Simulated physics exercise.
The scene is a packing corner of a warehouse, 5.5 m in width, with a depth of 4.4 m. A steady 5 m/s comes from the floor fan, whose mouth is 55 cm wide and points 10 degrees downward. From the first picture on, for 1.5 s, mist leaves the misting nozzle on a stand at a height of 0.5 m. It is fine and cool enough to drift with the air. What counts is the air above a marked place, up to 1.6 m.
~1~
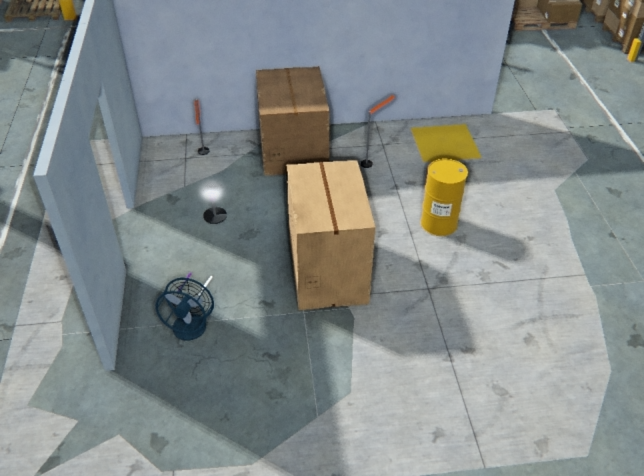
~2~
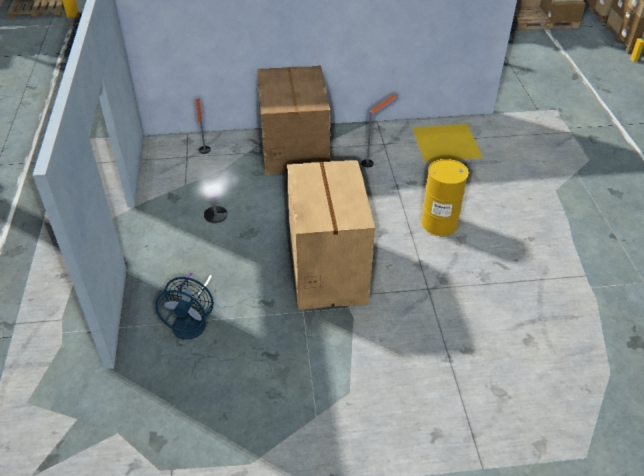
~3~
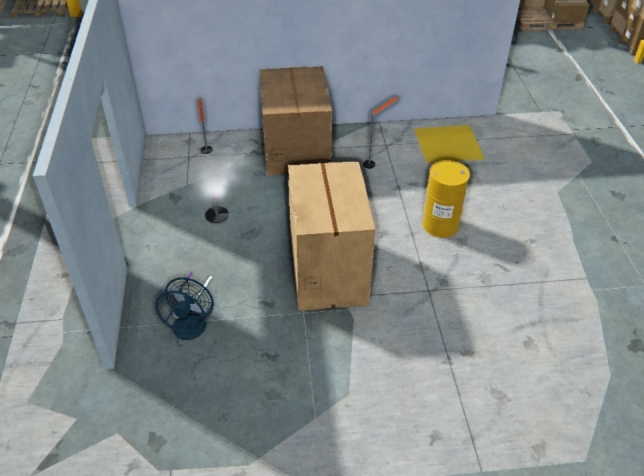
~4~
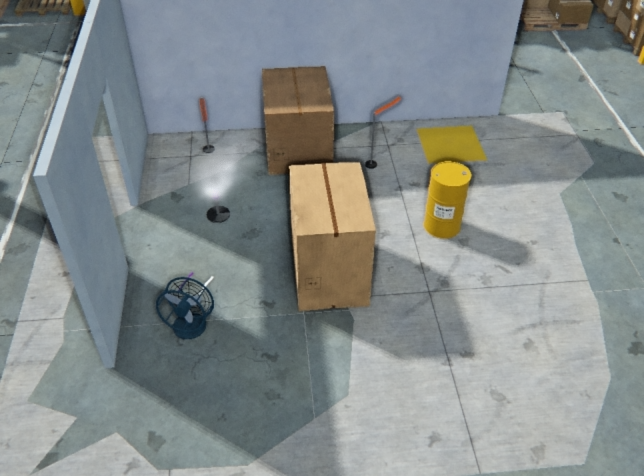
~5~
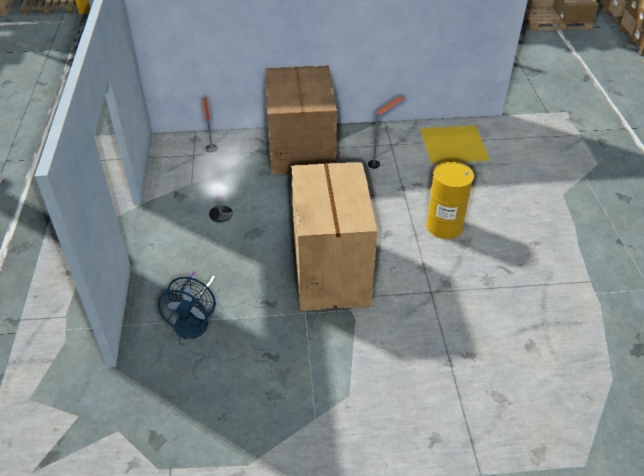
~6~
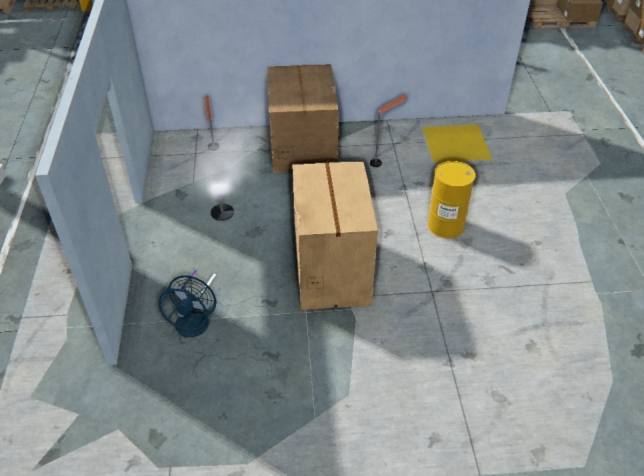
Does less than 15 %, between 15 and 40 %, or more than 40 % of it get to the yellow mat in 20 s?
Over the yellow mat: Less than 15 %.
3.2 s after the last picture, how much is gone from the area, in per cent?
About 40 %.
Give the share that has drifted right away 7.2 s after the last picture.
About 70 %.
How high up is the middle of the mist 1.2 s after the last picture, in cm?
About 50 cm.
Then, 1.2 s after the last picture, 3 % is gone from the area; 0 % has passed over the yellow mat, and the middle of the rest is near (206, 113).
Then, 3.2 s after the last picture, 45 % is gone from the area; 0 % has passed over the yellow mat, and the middle of the rest is near (145, 79).
Then, 7.2 s after the last picture, 73 % is gone from the area; 0 % has passed over the yellow mat, and the middle of the rest is near (143, 162).
Then, 19.2 s after the last picture, 93 % is gone from the area; 3 % has passed over the yellow mat.
